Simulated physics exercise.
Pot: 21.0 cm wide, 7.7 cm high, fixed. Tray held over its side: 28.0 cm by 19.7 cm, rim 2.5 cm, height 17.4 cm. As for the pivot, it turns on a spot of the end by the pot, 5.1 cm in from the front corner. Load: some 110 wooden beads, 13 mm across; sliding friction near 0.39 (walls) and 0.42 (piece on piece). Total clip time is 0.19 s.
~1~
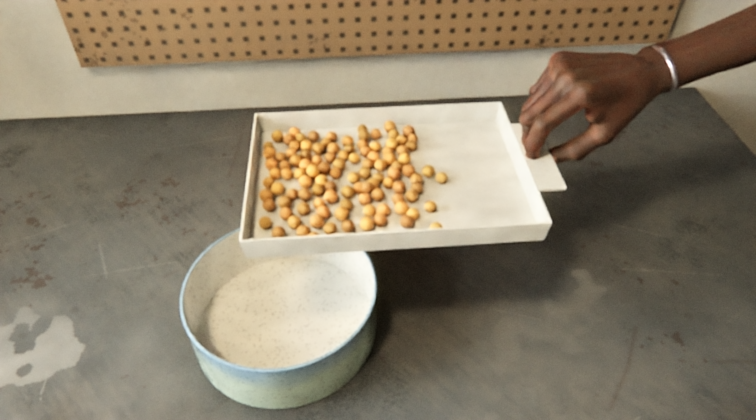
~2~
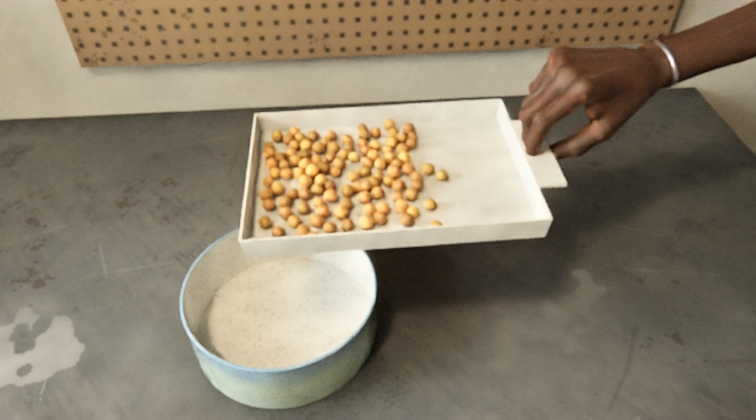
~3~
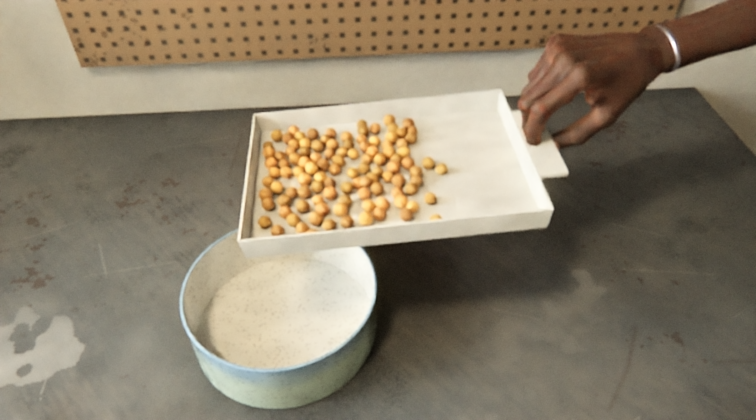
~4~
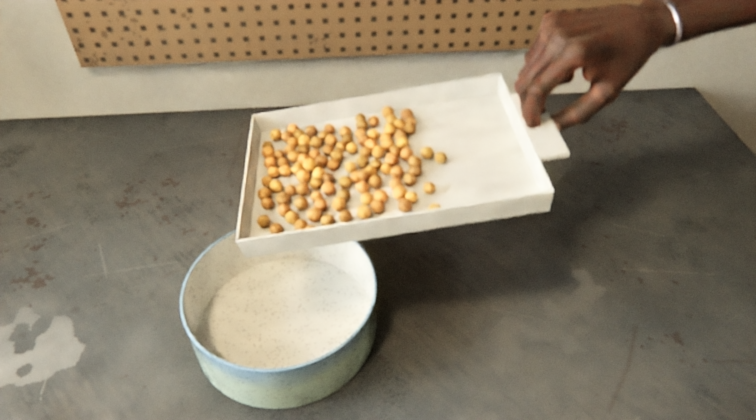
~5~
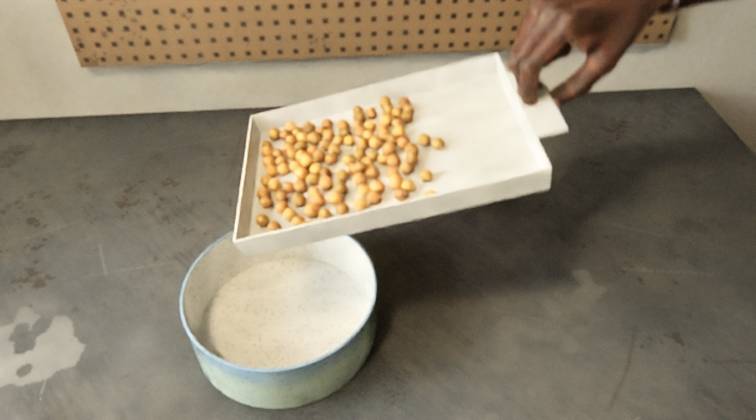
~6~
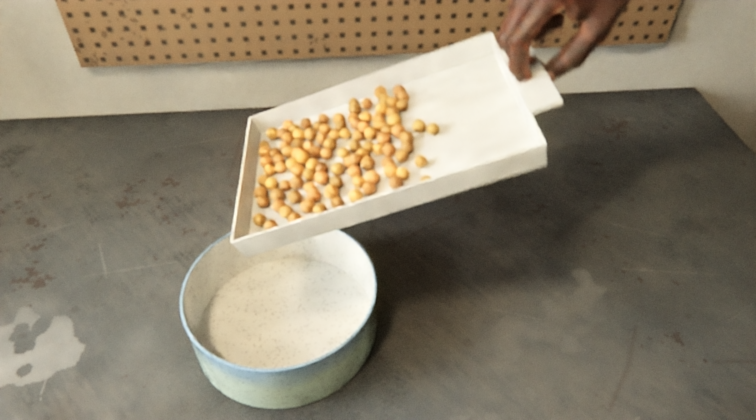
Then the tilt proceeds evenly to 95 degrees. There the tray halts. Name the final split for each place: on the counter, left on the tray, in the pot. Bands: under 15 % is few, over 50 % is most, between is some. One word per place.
Counter: Most, tray: Few, pot: Some.
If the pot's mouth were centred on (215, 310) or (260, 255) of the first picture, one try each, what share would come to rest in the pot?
Roughly 50 per cent, then 80 per cent.
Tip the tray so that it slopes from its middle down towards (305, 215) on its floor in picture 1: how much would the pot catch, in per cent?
70 %.
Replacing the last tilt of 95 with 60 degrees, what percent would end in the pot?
Around 0 per cent, then.
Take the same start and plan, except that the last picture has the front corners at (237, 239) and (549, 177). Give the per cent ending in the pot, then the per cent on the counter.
Pot 45 % / counter 55 %.
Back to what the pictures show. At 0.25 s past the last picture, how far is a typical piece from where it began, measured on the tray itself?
4 cm.
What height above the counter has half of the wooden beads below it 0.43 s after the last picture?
Some 22 cm.
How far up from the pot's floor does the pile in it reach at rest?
Measured height: Approx. 1.5 cm.
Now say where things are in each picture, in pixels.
In the first picture, tray tilt 0 degrees, front corners at (243, 239) and (549, 221); middle of the pieces at (336, 173); pot at (280, 285).
In the second picture, tray tilt 1 degrees, front corners at (242, 239) and (549, 217); middle of the pieces at (335, 172).
In the third picture, tray tilt 3 degrees, front corners at (241, 239) and (550, 207), lowest corner left back; middle of the pieces at (335, 169).
In the fourth picture, tray tilt 8 degrees, front corners at (239, 239) and (550, 190), lowest corner left back; middle of the pieces at (333, 165).
In the fifth picture, tray tilt 13 degrees, front corners at (236, 239) and (548, 167), lowest corner left back; middle of the pieces at (331, 159).
In the sixth picture, tray tilt 19 degrees, front corners at (234, 240) and (542, 142), lowest corner left back; middle of the pieces at (327, 153); pot at (280, 285).
Then, 0.25 s after the last picture, tilt 56 degrees; the tray holds 100 %, the pot 0 %.
Then, 0.43 s after the last picture, tilt 83 degrees; the tray holds 100 %, the pot 0 %.
Then, 0.72 s after the last picture, tilt 95 degrees; the tray holds 40 %, the pot 5 %.
In the end, counter 65 %, tray 0 %, pot 35 %.
